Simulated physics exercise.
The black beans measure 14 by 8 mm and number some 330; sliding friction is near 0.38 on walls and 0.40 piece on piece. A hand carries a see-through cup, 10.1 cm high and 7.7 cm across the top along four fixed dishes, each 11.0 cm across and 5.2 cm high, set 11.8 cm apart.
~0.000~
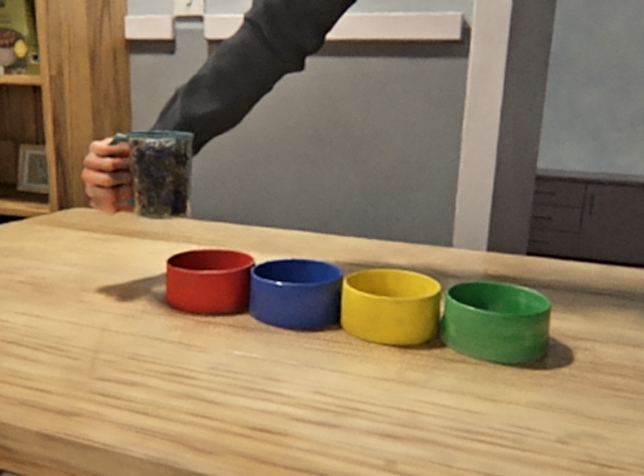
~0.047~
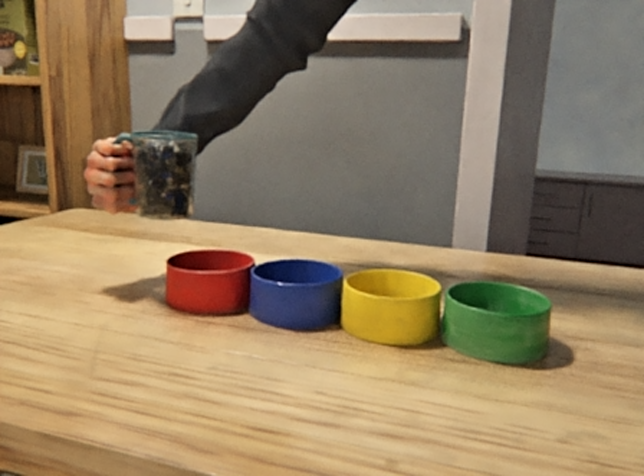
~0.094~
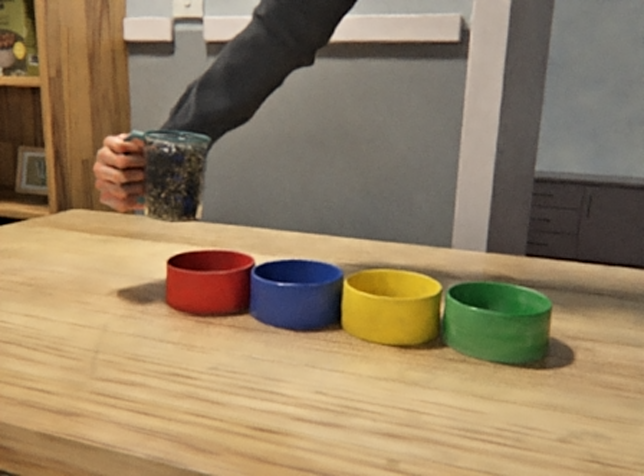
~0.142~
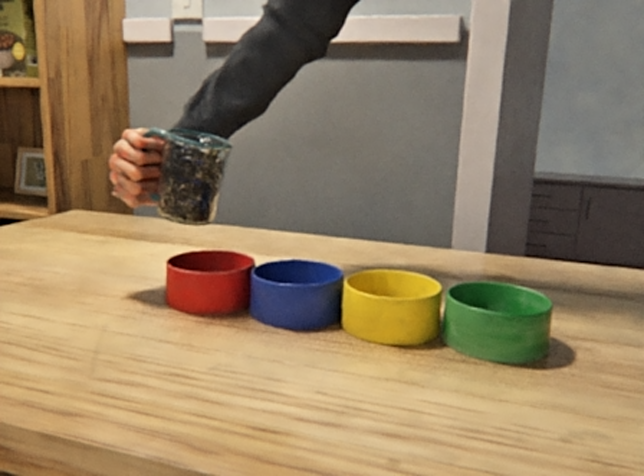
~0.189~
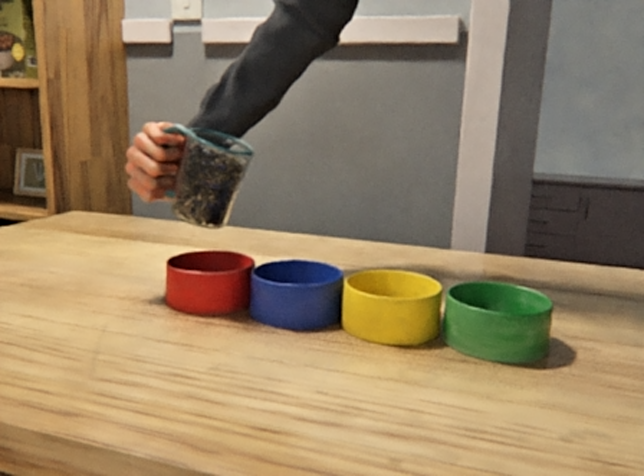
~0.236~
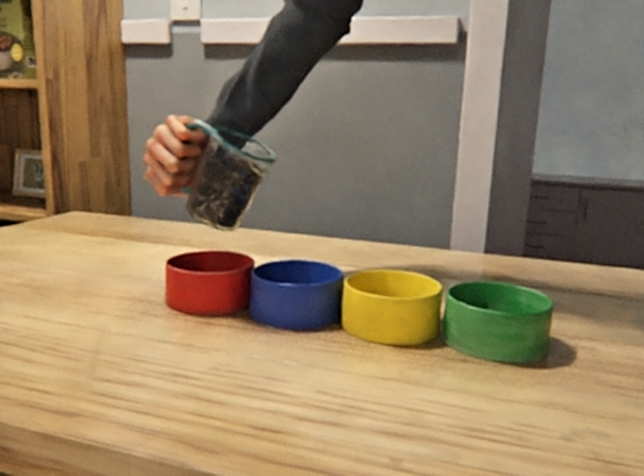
The clip opens with a hand at the left holding a clear cup of black beans upright above a wooden table, behind a row of red, blue, yellow and green dishes. The hand moves the cup rightward, slowly at first, and tilts it increasingly to the right, with the beans still inside above the dishes.
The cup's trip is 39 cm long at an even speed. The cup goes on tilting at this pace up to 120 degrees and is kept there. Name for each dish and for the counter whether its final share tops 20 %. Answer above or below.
Red: Below, blue: Below, green: Above, yellow: Below, counter: Above.
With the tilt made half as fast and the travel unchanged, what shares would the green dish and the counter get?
Green 90; counter 10.
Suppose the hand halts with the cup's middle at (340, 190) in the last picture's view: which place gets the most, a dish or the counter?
Most goes to: Yellow.
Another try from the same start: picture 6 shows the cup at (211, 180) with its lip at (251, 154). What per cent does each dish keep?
Red 0; blue 0; green 70; yellow 0.
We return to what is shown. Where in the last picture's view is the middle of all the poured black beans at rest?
At about (526, 337).
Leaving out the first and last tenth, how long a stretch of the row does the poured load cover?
Roughly 21 cm.
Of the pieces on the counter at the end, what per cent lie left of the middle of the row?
About 0 per cent.
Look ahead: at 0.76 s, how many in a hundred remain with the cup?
Roughly 90 per cent.
After 0.55 s, tilt 72 degrees; cup holds 100 %.
After 0.76 s, tilt 103 degrees; cup holds 90 %, green 5 %.
After 1.09 s, tilt 120 degrees; cup holds 0 %, green 55 %.
At rest (2.4 s), red 0 %, blue 0 %, green 60 %, yellow 0 %, counter 40 %.
